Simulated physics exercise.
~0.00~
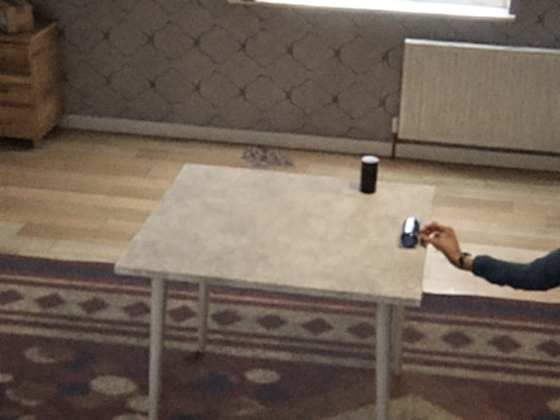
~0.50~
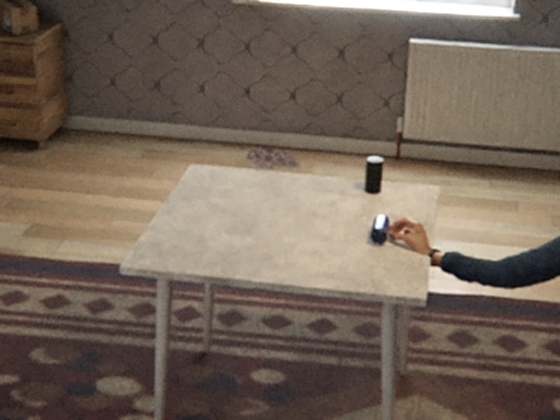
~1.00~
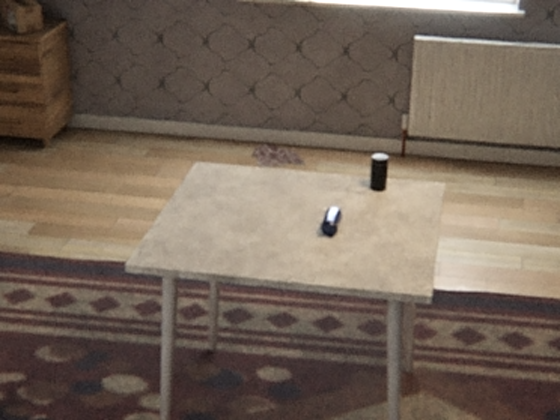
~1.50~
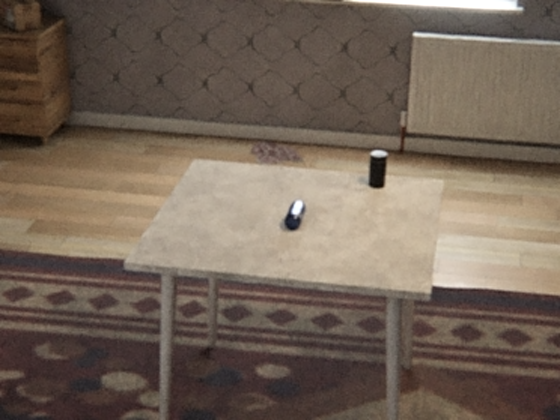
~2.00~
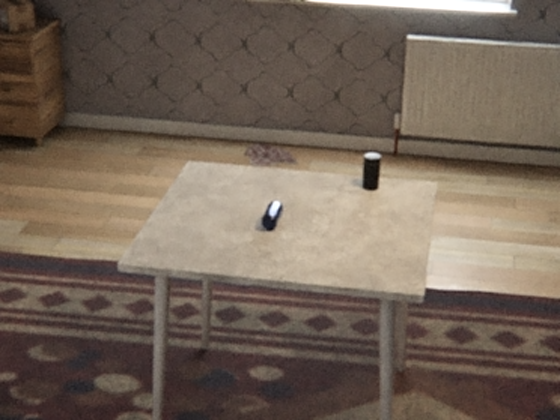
A hand pushing a small blue can on its side leftward across a table, then letting go as it rolls further left, staying on top.
